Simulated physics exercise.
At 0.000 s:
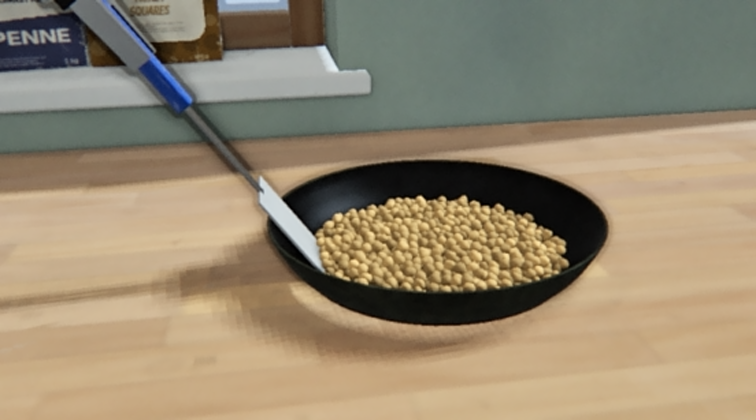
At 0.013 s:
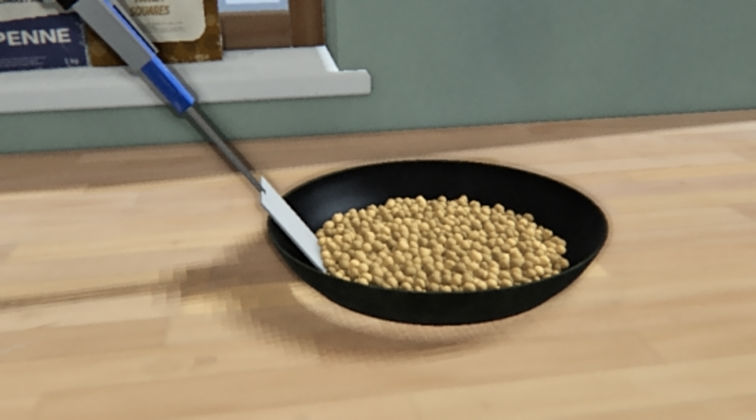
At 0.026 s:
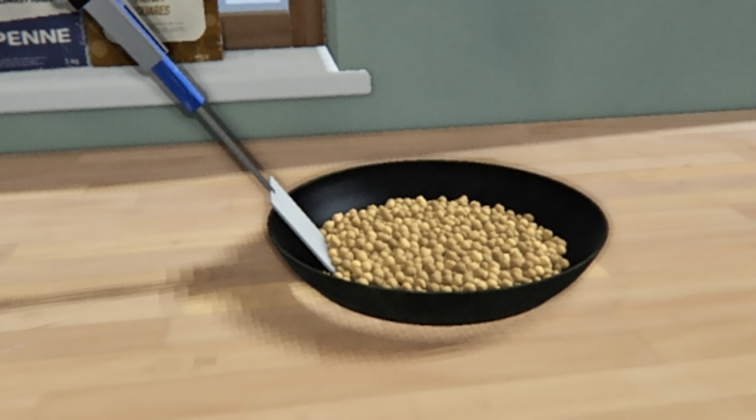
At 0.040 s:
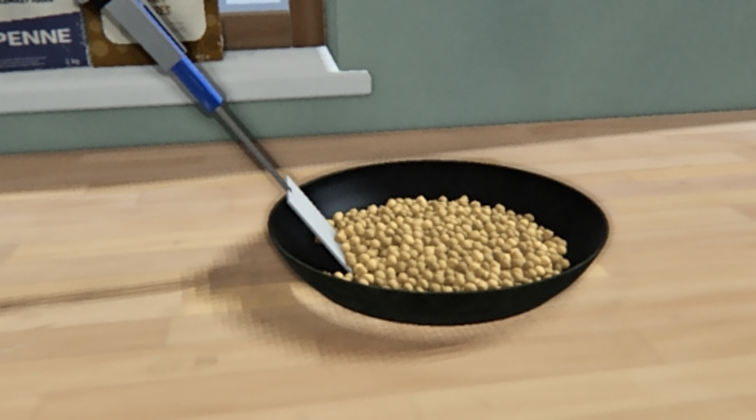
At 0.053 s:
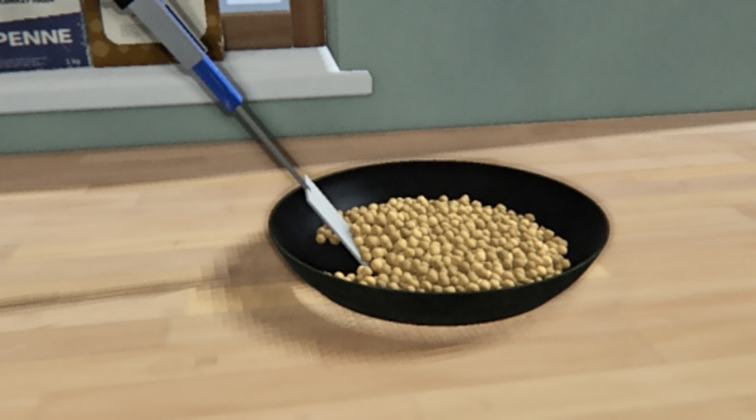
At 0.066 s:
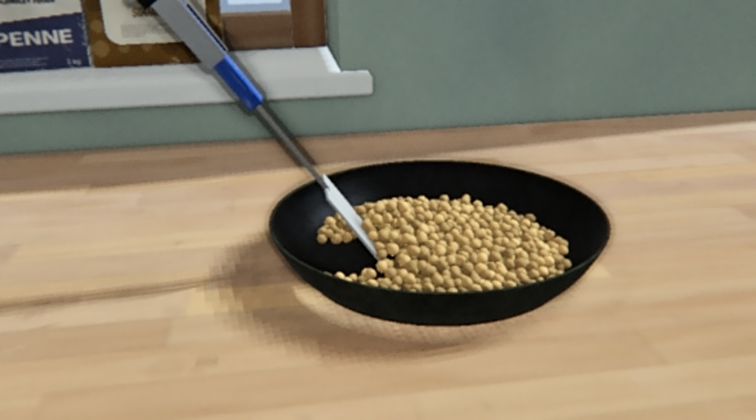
In the video, a robot arm holds a paddle at the left side of a black frying pan of chickpeas on a wooden table, then moves it a short way right through them, leaving a small cleared patch behind it.
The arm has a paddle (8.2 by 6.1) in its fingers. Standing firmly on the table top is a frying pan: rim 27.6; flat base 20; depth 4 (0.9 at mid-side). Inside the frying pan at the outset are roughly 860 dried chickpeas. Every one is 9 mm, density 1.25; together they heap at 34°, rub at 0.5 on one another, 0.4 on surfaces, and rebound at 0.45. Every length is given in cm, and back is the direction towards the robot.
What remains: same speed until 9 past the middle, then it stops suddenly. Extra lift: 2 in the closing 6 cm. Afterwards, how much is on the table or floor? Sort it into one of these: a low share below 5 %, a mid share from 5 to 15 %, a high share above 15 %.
A mid share, from 5 to 15 %.
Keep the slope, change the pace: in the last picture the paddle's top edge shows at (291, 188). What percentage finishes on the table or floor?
Some 0 per cent.
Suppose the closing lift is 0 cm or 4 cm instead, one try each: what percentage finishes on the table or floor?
It works out to some 5 per cent for the first setting and some 10 per cent for the second.
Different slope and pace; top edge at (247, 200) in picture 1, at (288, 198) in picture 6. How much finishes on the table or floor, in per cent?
Roughly 5 percent ends up there.
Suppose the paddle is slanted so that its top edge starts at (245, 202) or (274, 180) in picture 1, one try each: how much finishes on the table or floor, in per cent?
Some 10 per cent, then some 10 per cent.
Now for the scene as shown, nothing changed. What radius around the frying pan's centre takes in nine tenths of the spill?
Radial distance: Approx. 60 cm.
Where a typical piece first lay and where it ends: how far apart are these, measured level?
It comes out at about 3 cm.
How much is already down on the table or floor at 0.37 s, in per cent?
Some 10 per cent of the load.
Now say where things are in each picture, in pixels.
In the first picture, paddle top edge at (259, 189), sloping 55°; upper third of the load around (433, 239), from x 320 to 565, top at y 200; 861 in the frying pan.
In the second picture, paddle top edge at (261, 189), sloping 55°; upper third of the load around (432, 239), from x 320 to 565, top at y 200.
In the third picture, paddle top edge at (270, 189), sloping 55°; upper third of the load around (429, 239), from x 320 to 565, top at y 200.
In the fourth picture, paddle top edge at (287, 188), sloping 55°; upper third of the load around (426, 236), from x 320 to 565, top at y 200.
In the fifth picture, paddle top edge at (306, 187), sloping 55°; upper third of the load around (426, 233), from x 320 to 565, top at y 200.
In the sixth picture, paddle top edge at (325, 186), sloping 55°; upper third of the load around (429, 231), from x 320 to 565, top at y 200; 861 in the frying pan.
After 0.11 s, sloping 55°, highest piece 8 above the table; 861 in the frying pan.
After 0.15 s, sloping 55°, highest piece 9 above the table; 861 in the frying pan.
After 0.37 s, sloping 55°, highest piece 5 above the table; 776 in the frying pan, 82 on the table or floor, 3 on the blade or in flight.
After 1.42 s, sloping 55°, highest piece 4 above the table; 775 in the frying pan, 86 on the table or floor.
At rest, 775 in the frying pan, 86 on the table or floor. That is 10 % on the table or floor.
